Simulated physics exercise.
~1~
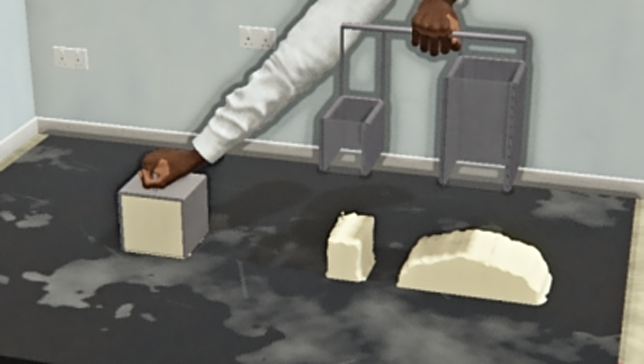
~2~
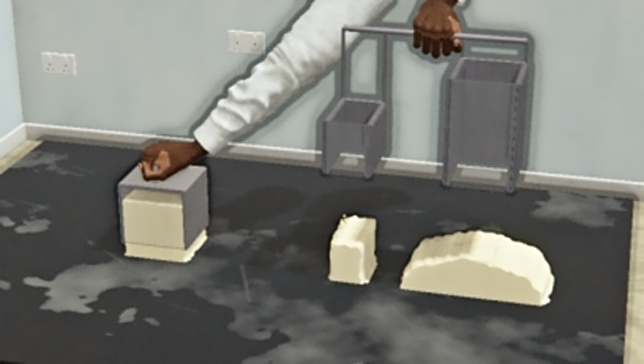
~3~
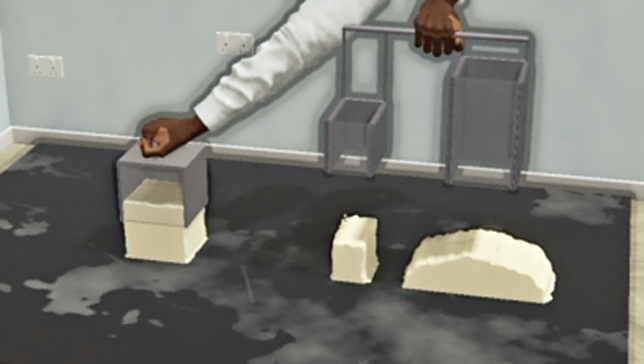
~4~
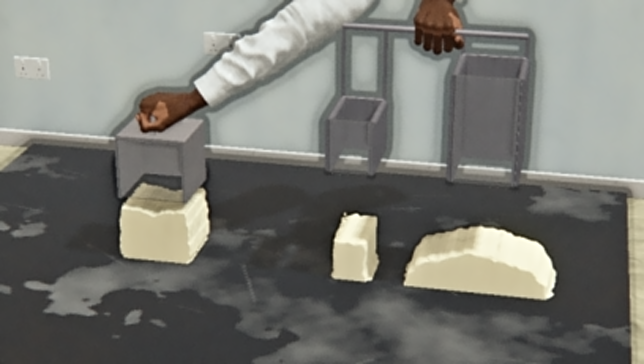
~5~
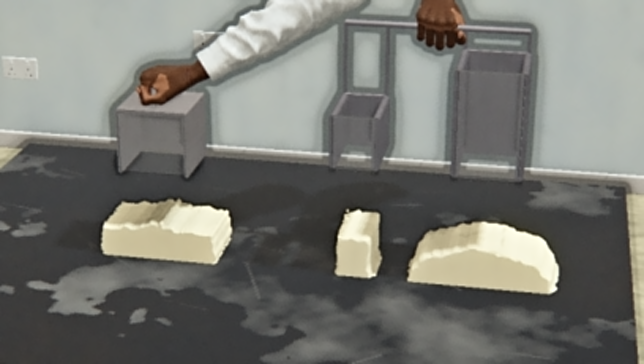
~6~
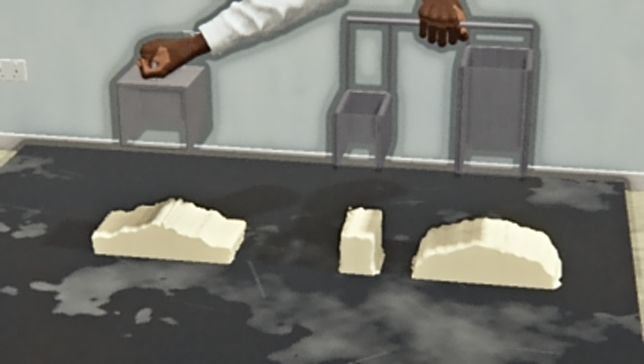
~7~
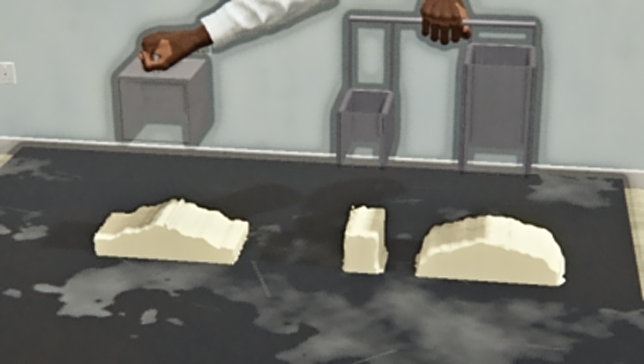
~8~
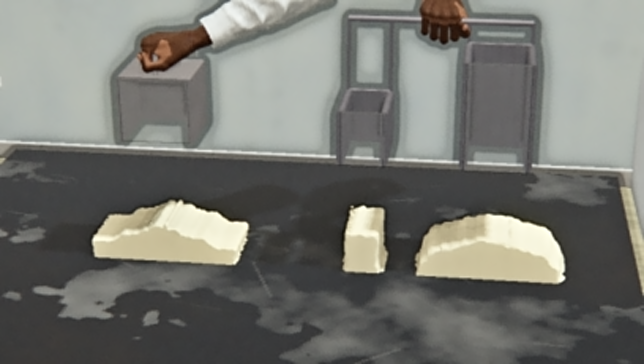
On a dark, patchy floor in a pale-walled room with wall sockets, a hand in a white sleeve grips an upturned grey tin, while another holds a frame with two empty tins beside two cream-coloured powder blocks. The hand draws the tin upward, baring a squared block beneath it. As the tin lifts clear, the block's top crumbles and its sides slump outward. The powder spreads into a wide, low mound with an uneven peak. Finally the tin hangs still above it, and the two neighbouring heaps remain standing, one narrow and one broadly rounded.
